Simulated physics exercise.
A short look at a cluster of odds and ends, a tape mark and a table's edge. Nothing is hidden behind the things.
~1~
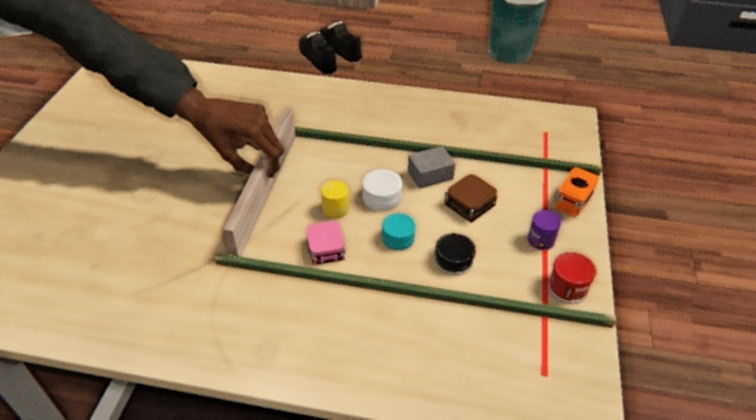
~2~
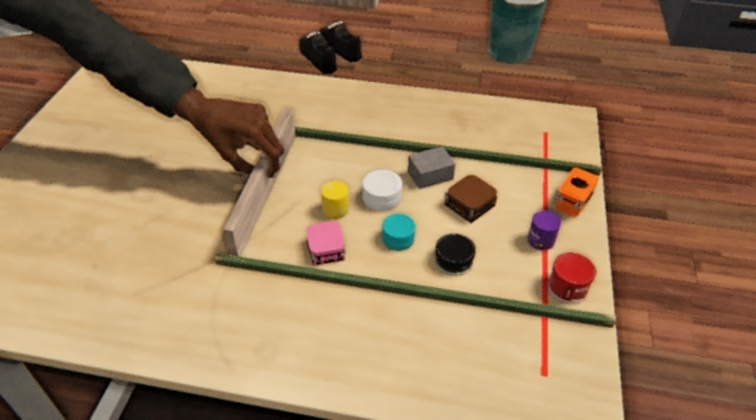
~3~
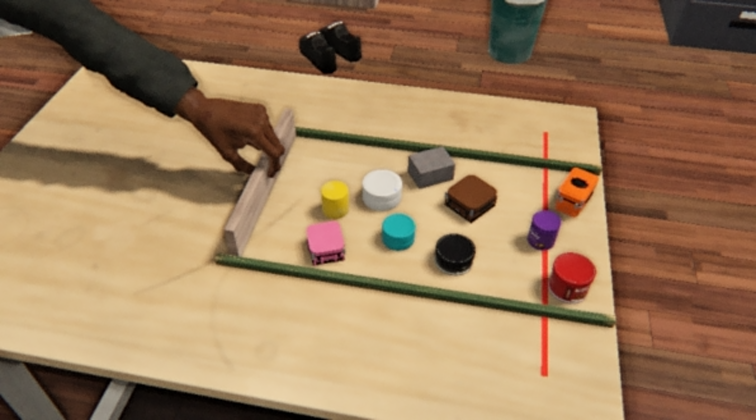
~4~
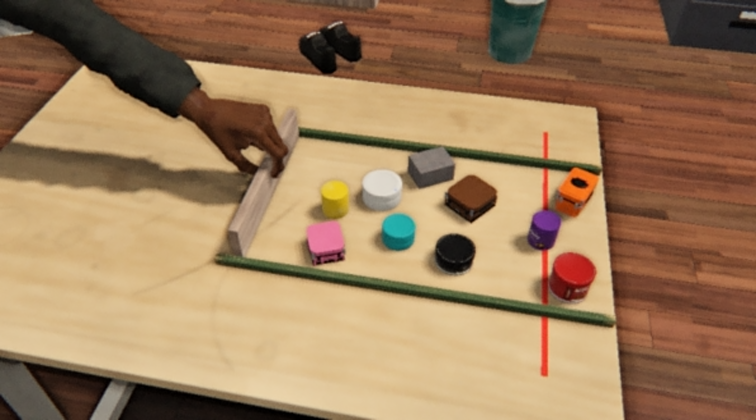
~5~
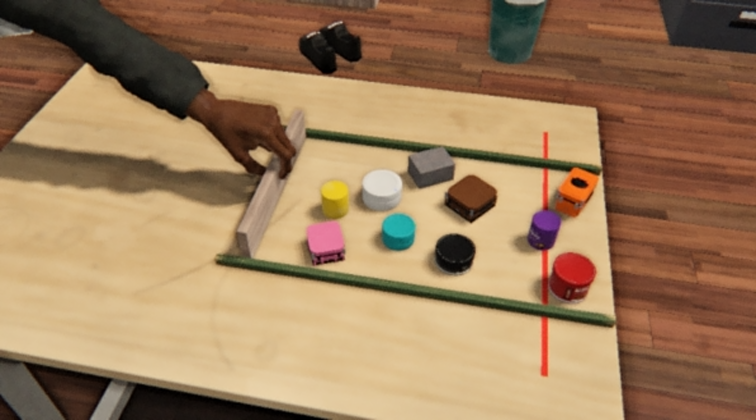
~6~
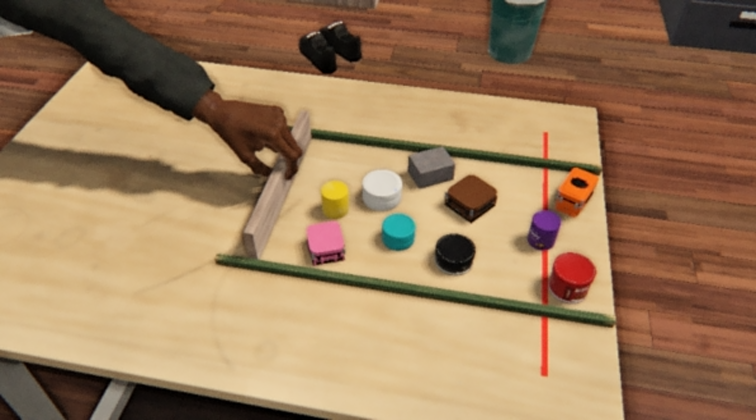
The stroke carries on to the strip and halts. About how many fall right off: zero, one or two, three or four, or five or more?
The number that fall off is one or two.
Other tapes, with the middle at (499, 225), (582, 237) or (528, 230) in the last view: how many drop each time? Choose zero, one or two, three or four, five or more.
For each place: Not one; five or over; one or two.
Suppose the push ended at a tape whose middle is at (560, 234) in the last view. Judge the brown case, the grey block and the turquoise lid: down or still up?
The brown case drops off, the grey block is kept, the turquoise lid holds on.
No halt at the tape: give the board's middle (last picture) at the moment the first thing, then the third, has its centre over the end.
At (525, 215) for the first, at (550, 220) for the third.
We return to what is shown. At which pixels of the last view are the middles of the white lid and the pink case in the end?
The white lid stops around (567, 213); the pink case around (564, 290).
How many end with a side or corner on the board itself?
The number is 5.
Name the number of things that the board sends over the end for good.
Fallen: 2.
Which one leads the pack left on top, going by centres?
The brown case ends nearest.
Soon after, none off yet; orange case at rest near (576, 193); red pot at rest near (571, 278); purple tub at rest near (544, 231).
At rest, the number that fall off is one or two; fallen, red pot and orange case.
